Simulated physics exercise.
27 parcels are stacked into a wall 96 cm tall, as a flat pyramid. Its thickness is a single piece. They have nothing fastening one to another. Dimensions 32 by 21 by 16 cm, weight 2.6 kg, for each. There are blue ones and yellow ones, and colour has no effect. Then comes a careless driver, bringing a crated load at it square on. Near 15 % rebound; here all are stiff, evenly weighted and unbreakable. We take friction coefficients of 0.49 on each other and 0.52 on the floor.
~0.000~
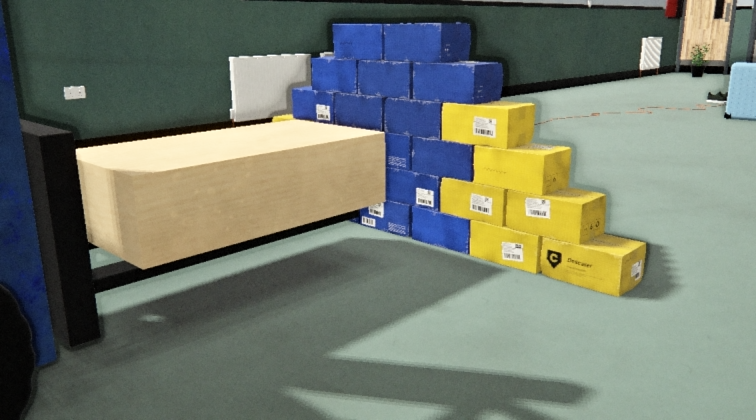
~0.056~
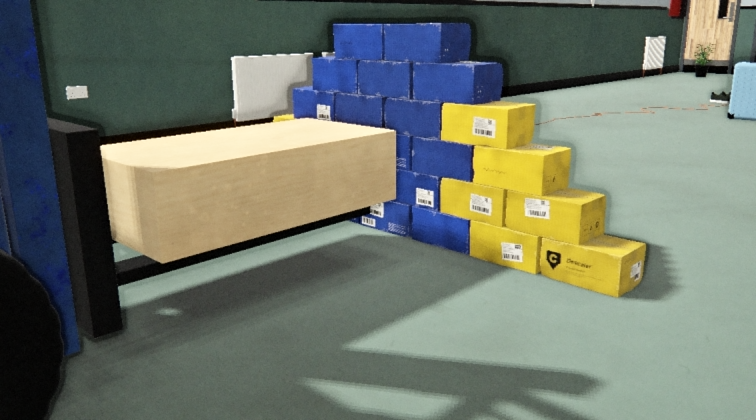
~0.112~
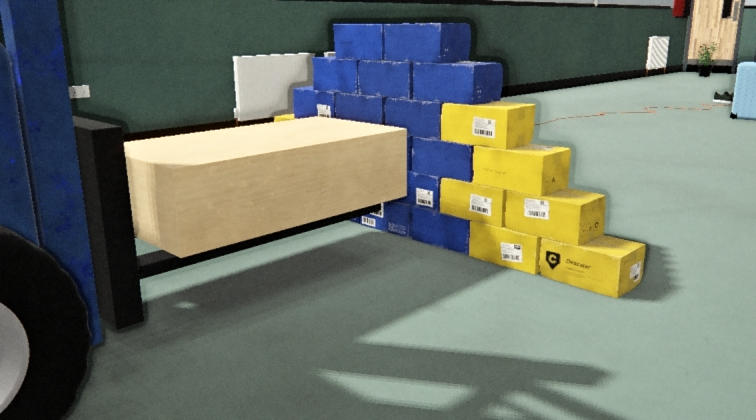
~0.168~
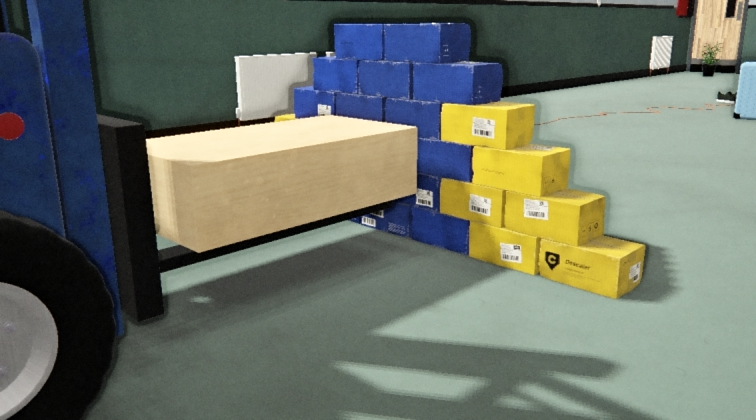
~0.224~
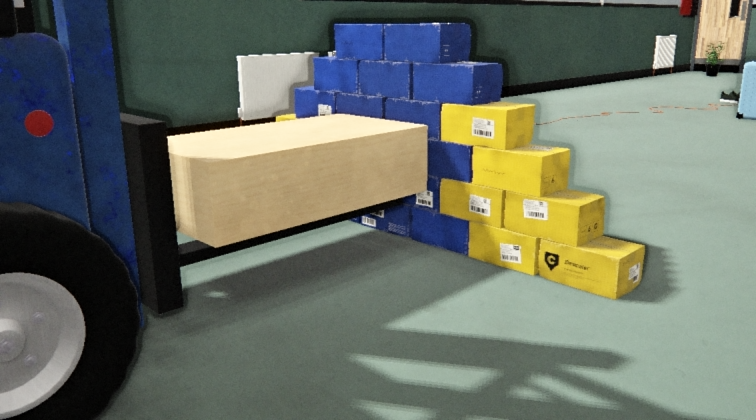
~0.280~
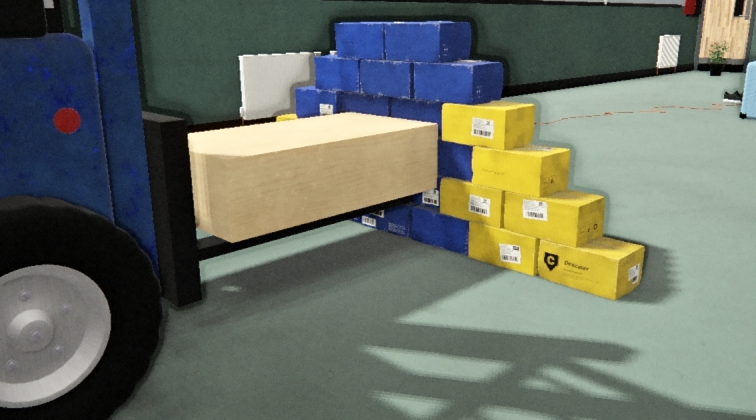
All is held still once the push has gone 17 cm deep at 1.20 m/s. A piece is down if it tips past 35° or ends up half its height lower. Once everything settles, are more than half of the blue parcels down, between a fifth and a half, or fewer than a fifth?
More than half are down.
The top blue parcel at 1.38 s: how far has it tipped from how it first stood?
Rotation: Approx. 100°.
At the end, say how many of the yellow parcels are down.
The yellow ones end with 1 down.
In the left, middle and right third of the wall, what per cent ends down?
In percent, the thirds read 20 on the left, 80 in the middle and 20 on the right.
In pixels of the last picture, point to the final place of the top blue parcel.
Somewhere around pixel (484, 158).
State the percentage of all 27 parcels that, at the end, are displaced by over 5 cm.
Answer: 50 %.
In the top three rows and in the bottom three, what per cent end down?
Top share 100 per cent; bottom share 30 per cent.
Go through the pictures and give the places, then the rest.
In the first frame (each place is the centre of the face we see best; the camera moves round a little), load (368, 164) 30 cm short of touching; top blue parcel (357, 42); top yellow parcel (474, 125); all as stacked.
The second frame shows load (379, 162) 23 cm short of touching; top blue parcel (357, 42).
The third frame shows load (390, 160) 17 cm short of touching; top blue parcel (357, 42).
The fourth frame shows load (401, 157) 10 cm short of touching; top blue parcel (357, 42).
The fifth frame shows load (412, 155) 31 mm short of touching; top blue parcel (357, 42).
The sixth frame shows load (422, 153) 36 mm in; top blue parcel (358, 41); top yellow parcel (472, 126); 7 have shifted.
By 0.40 s, none of the 17 blue parcels down (0 of 27 in all colours); top blue parcel tilted 5°; top yellow parcel moved 25 mm.
By 0.66 s, 6 of the 17 blue parcels down (6 of 27 in all colours); top blue parcel tilted 13°; top yellow parcel tilted 16°.
By 0.92 s, 13 of the 17 blue parcels down (14 of 27 in all colours); top blue parcel tilted 49°, 31 cm lower; top yellow parcel on its side.
By 1.38 s, 13 of the 17 blue parcels down (14 of 27 in all colours); top blue parcel on its side; top yellow parcel on its side.
When it is over (3.0 s), 13 of the 17 blue parcels down (14 of 27 in all colours); top blue parcel on its side; top yellow parcel on its side. That is 76 per cent. In pixels of the last frame, middles, top blue parcel near (484, 158), top yellow parcel near (529, 199).
